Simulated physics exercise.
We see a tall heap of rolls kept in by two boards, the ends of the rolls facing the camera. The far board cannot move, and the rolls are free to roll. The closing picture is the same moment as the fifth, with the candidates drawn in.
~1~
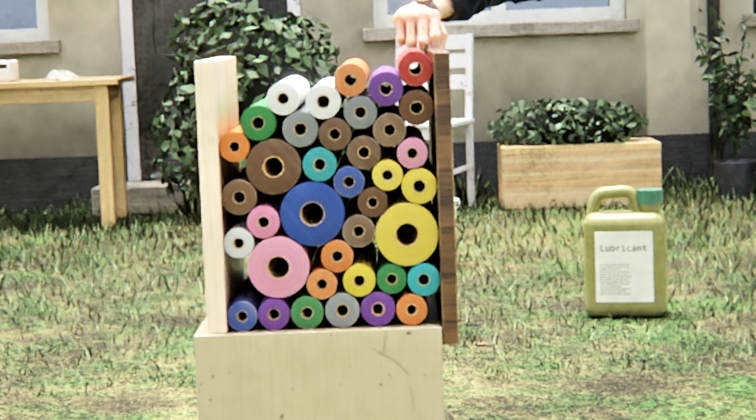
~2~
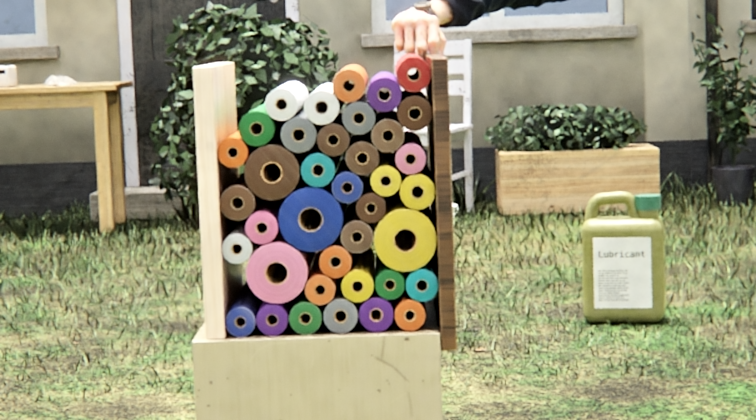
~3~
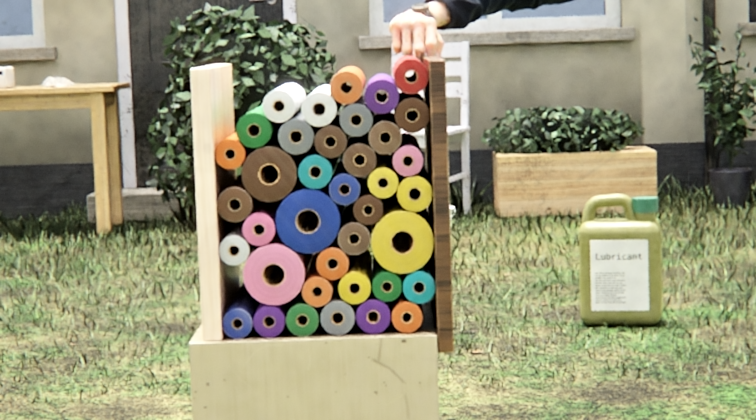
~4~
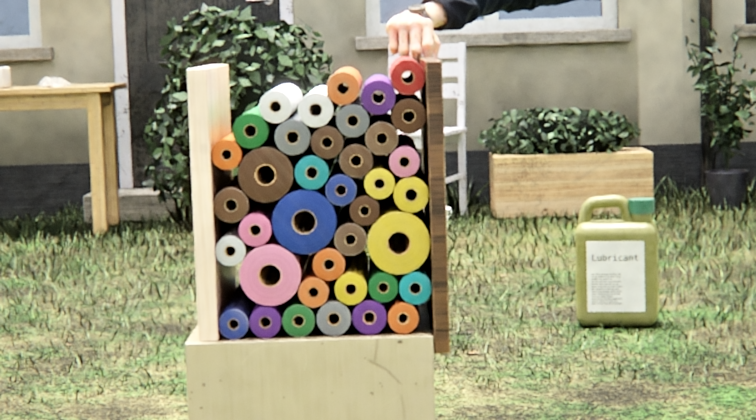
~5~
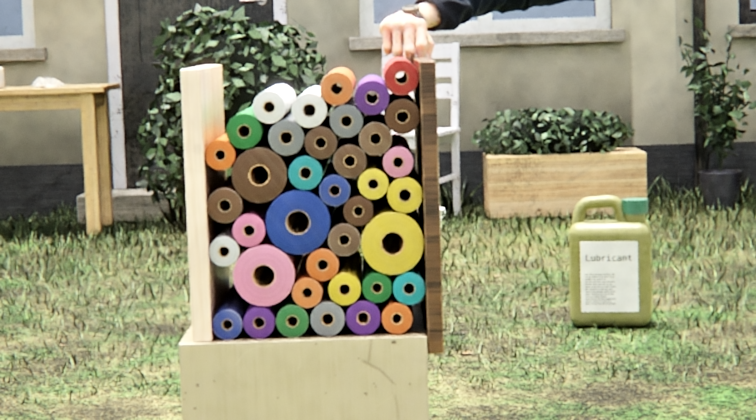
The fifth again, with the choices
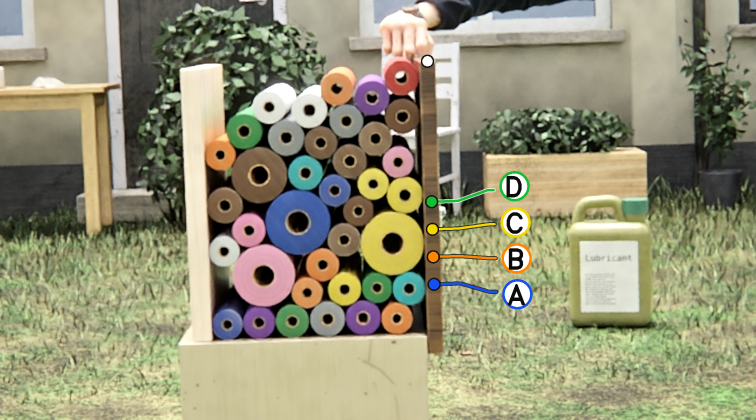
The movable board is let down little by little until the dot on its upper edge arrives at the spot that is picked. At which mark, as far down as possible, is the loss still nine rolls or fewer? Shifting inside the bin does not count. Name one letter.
No lower than D.
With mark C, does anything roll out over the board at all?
At C: Yes.
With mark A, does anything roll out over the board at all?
Yes, at A.
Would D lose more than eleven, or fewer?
Fewer than eleven.
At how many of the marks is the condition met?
The number is one.
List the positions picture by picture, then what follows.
A grey roll (360, 113); an orange roll (350, 80); side board (442, 185), in the first picture.
Side board (440, 191); a blue roll (241, 322), in the second picture.
An orange roll (407, 317); an orange roll (317, 292), in the third picture.
A yellow roll (411, 195); a blue roll (341, 190), in the fourth picture.
A brown roll (260, 175); a grey roll (346, 121); an orange roll (337, 89), in the fifth picture.
On the marked copy, A at (434, 284); B at (433, 257); C at (433, 229); D at (432, 202); the white dot at (428, 61).
With D. Early on, top of the board (421, 126).
Further on, top of the board (423, 199).
At the end, top of the board (423, 202), seven out over the board.
As for the rest, A more than nine out over the board; B more than nine out over the board; C more than nine out over the board.
